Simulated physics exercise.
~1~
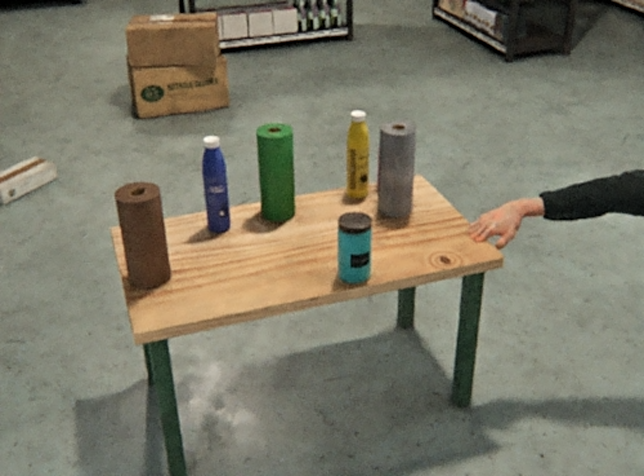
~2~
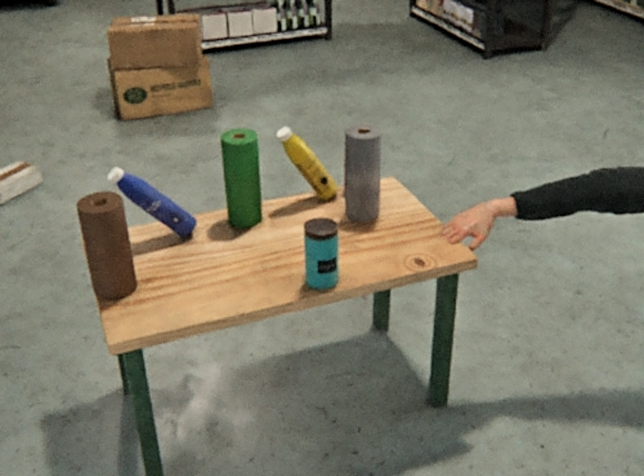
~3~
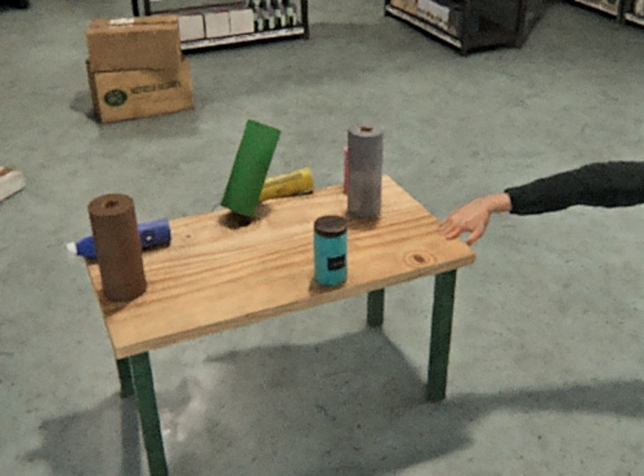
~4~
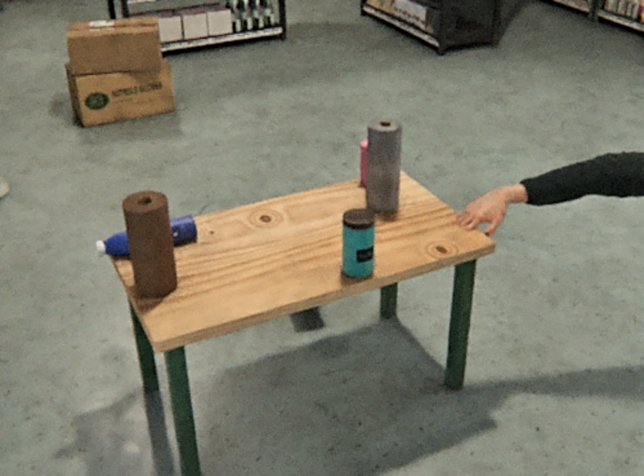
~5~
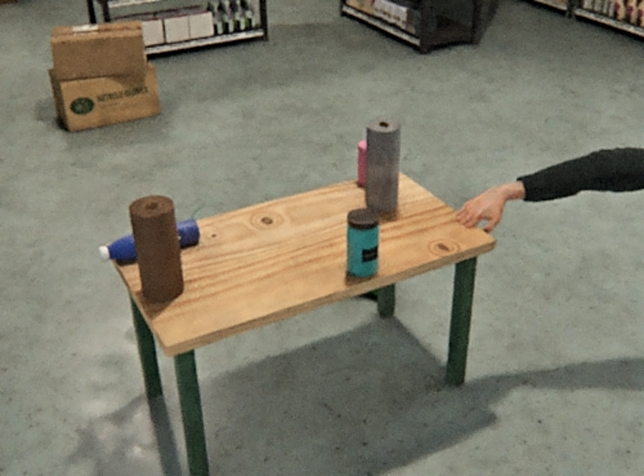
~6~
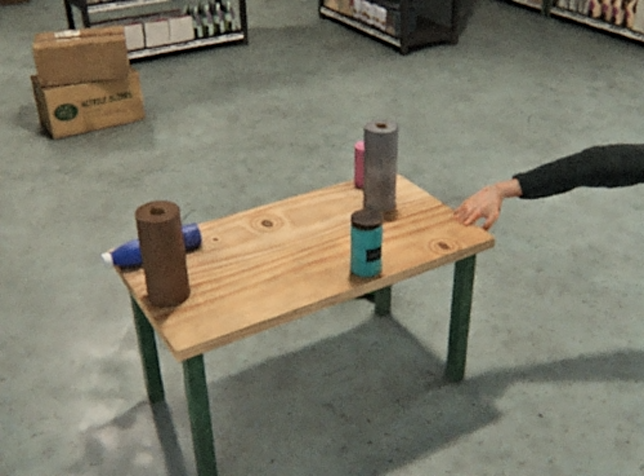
A light wooden table jolts beneath a hand resting at its right end, and the blue and yellow bottles tip over, followed by the green roll. The yellow bottle and green roll leave the tabletop, while the blue bottle lies behind the upright brown roll and the turquoise jar, pink jar and grey roll stay standing.
